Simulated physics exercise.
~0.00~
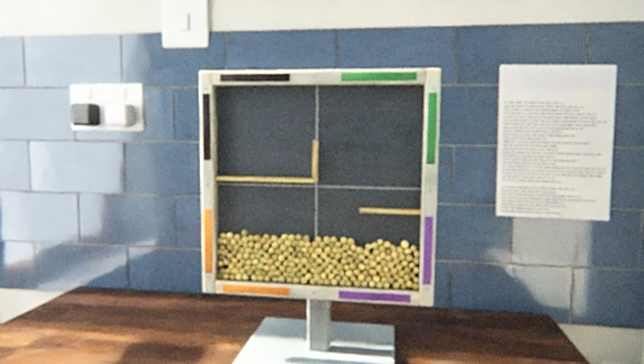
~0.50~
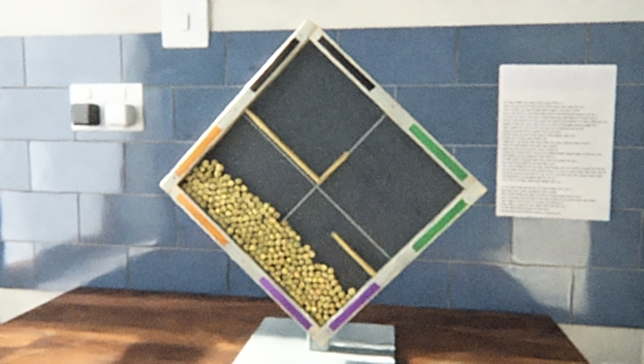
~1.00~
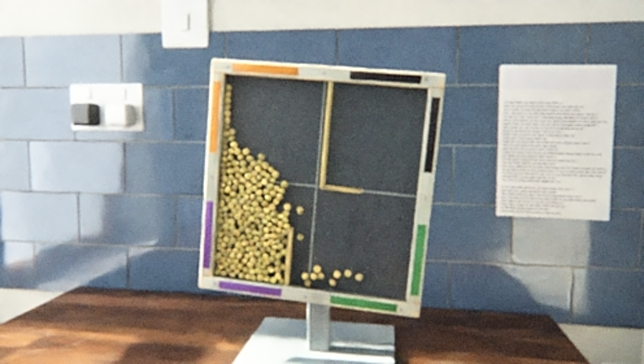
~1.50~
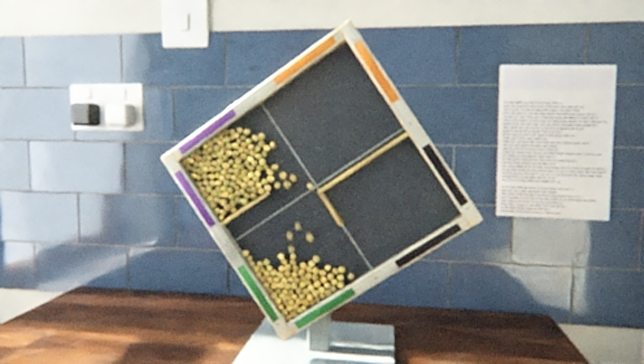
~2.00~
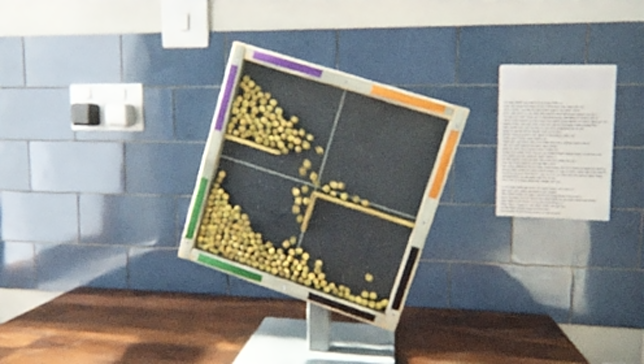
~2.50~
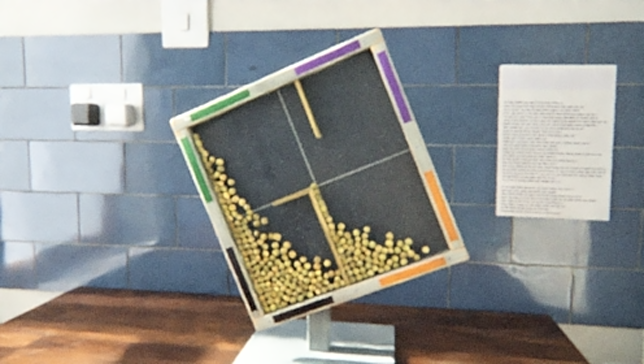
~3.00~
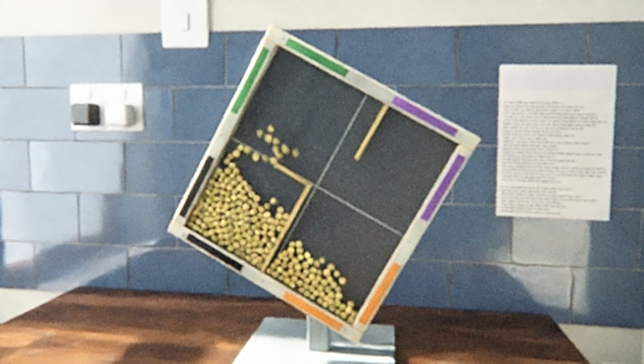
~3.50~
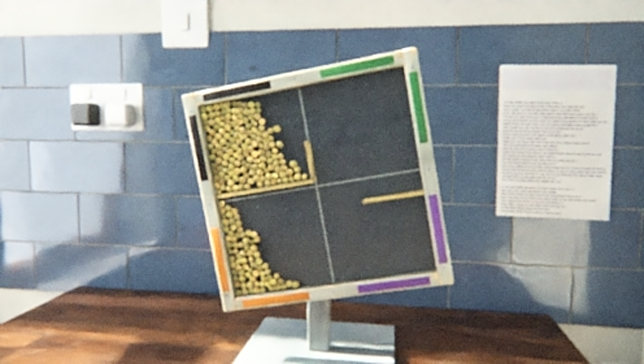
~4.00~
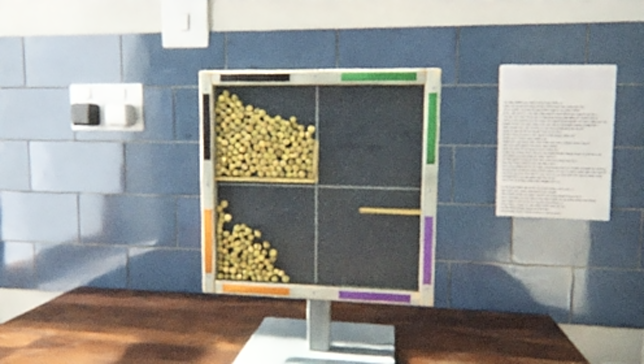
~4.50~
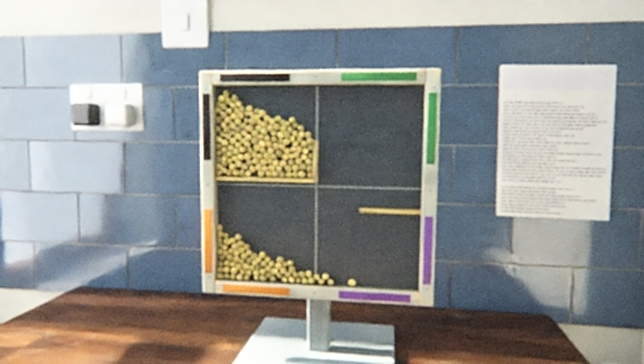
On a wooden surface before a blue tiled wall, a square case of pale beans on a stand turned clockwise through one full circle, the beans tumbling between its quarters, and stopped upright with most heaped in the black corner and the rest sloping across the orange one below.
